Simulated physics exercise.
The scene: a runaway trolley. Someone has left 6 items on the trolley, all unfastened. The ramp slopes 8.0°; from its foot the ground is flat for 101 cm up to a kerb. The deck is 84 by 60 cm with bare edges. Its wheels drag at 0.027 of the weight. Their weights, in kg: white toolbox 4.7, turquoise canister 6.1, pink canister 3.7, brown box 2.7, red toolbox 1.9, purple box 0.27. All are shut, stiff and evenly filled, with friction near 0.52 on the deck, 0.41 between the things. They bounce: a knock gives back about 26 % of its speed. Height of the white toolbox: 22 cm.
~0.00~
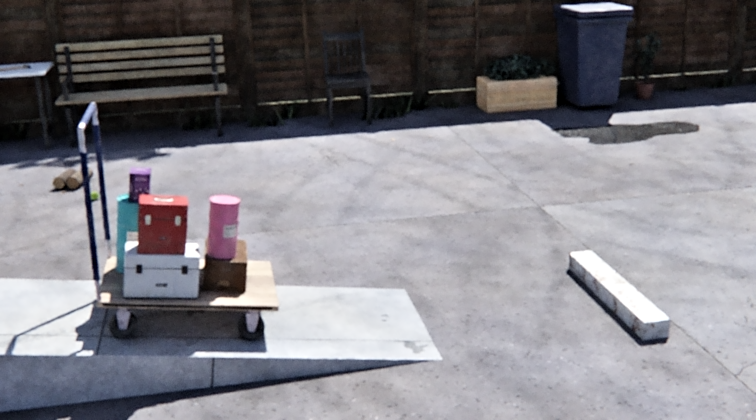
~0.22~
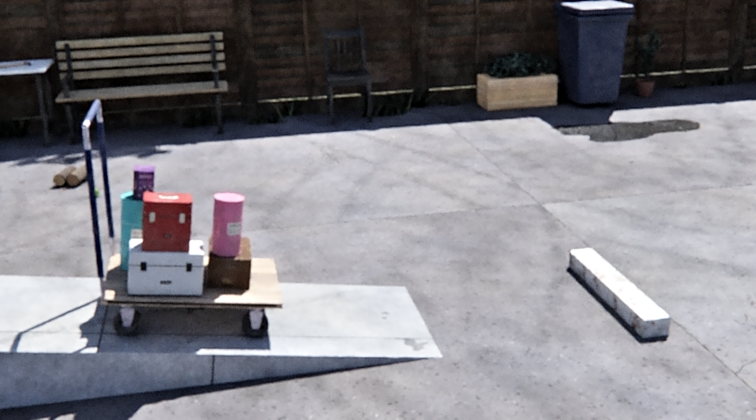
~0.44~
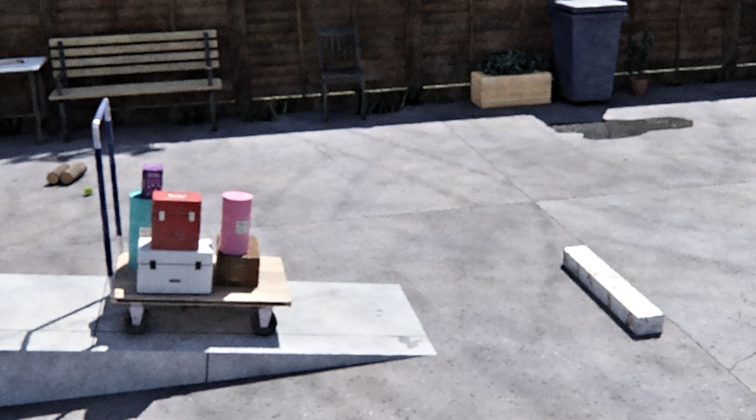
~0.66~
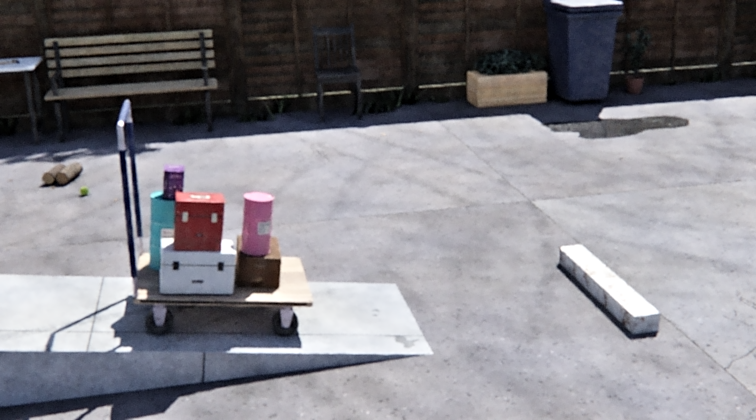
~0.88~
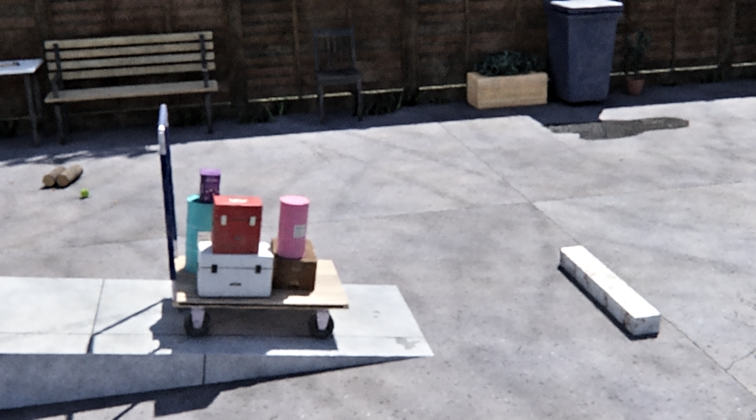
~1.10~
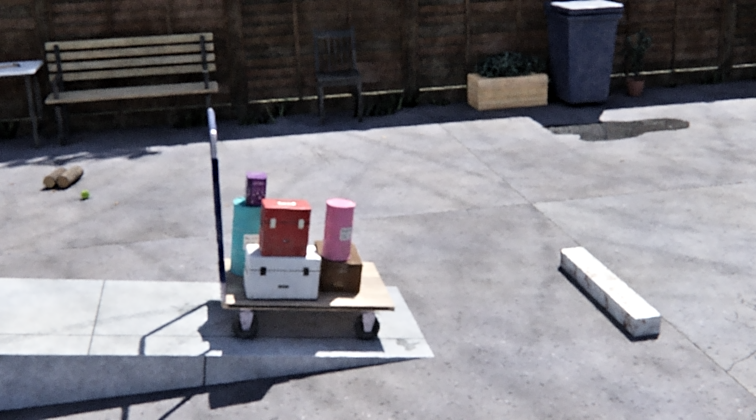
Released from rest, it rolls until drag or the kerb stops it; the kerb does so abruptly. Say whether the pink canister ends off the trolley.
The pink canister gets thrown off.
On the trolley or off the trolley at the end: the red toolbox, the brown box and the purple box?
The red toolbox ends on the trolley; the brown box ends on the trolley; the purple box ends off the trolley.
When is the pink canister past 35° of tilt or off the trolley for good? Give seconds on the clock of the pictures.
At about 2.3 s.
By 2.00 s, trolley at the kerb; pink canister 6 cm from its spot near (574, 217); purple box 6 cm from its spot; red toolbox 6 cm from its spot.
By 2.30 s, trolley at the kerb; pink canister rocked 19° off its seat near (612, 211); purple box rocked 33° off its seat; turquoise canister rocked 33° off its seat.
By 2.70 s, trolley at the kerb; pink canister and purple box now off the trolley; turquoise canister rocked 62° off its seat; red toolbox 29 cm from its spot.
When it is over (4.4 s), off the trolley, pink canister and purple box; lying over on the trolley, turquoise canister; not toppled but over 10 cm from the start, white toolbox, brown box and red toolbox. End places, in pixels of the last picture, pink canister near (659, 285).
